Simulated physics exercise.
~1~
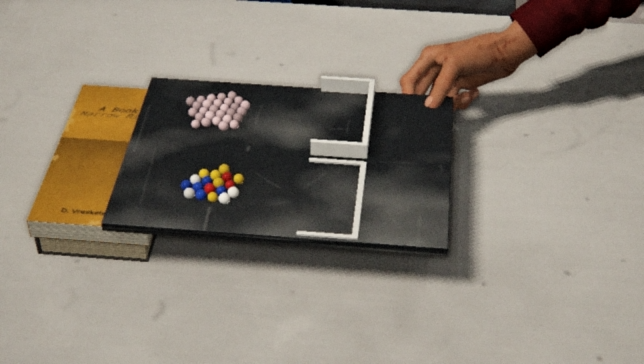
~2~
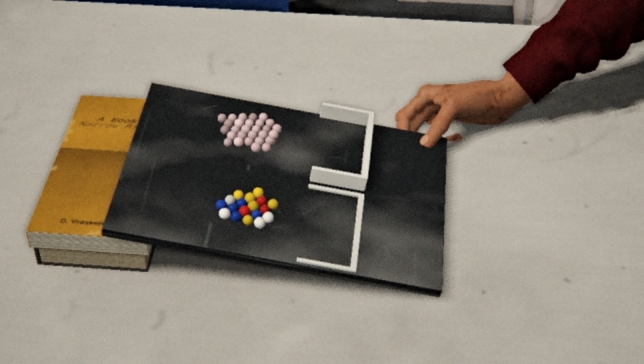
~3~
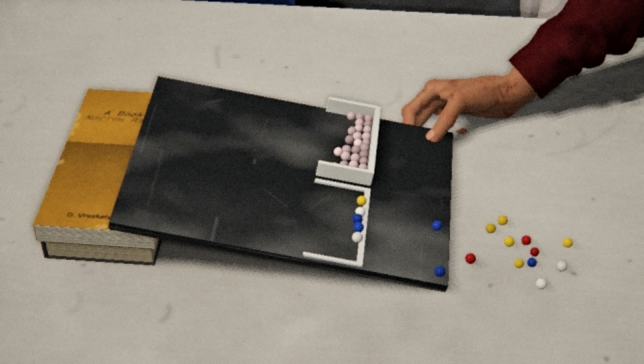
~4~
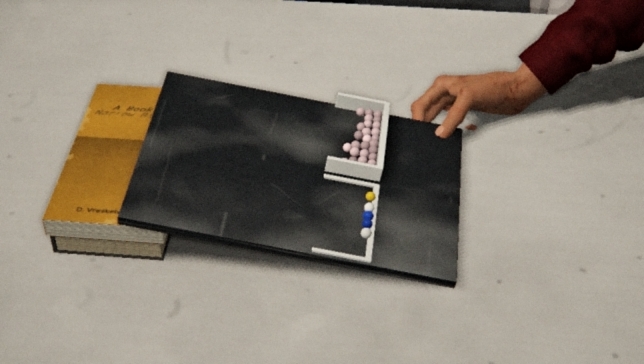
On a pale tabletop, a hand lowers a black board's end; pink balls gather behind a strip, most multicoloured ones roll past theirs.
